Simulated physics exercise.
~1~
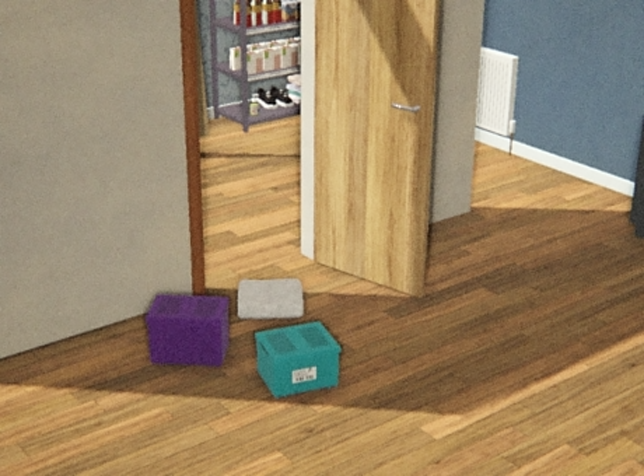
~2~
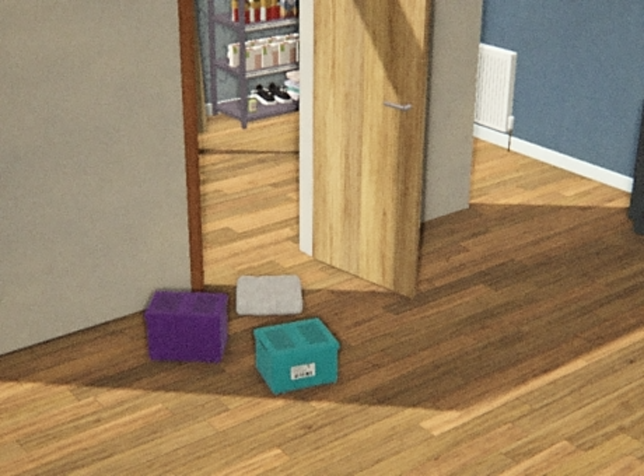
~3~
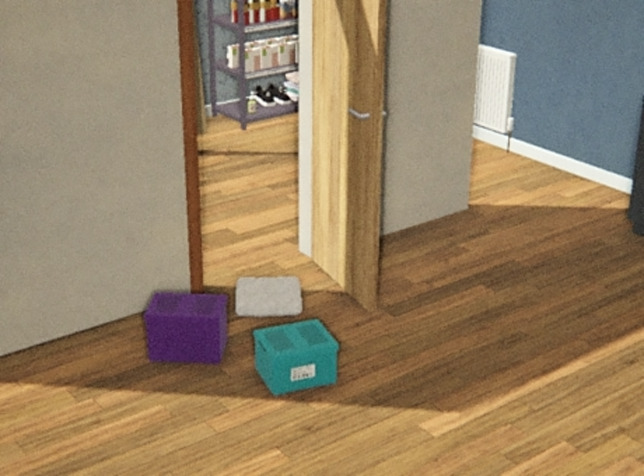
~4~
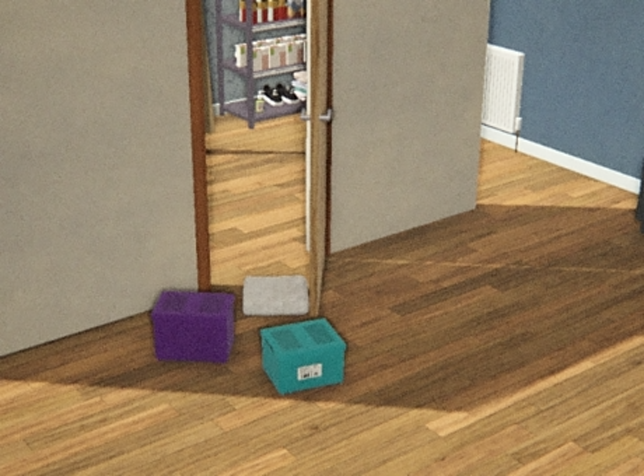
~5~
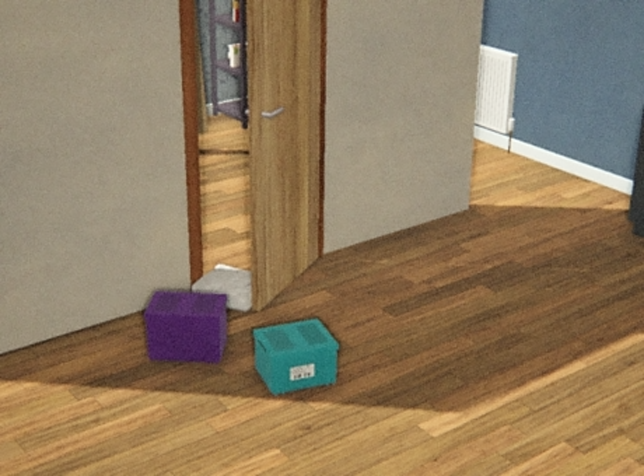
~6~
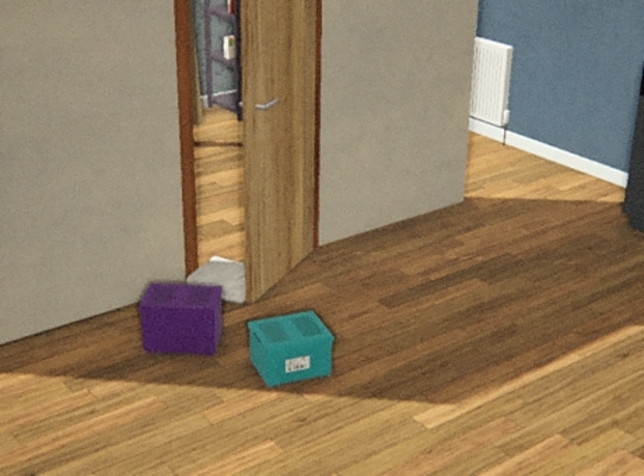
Wooden door swinging towards its frame, pushing a pale cushion left beside two still totes and ending partly open against it.
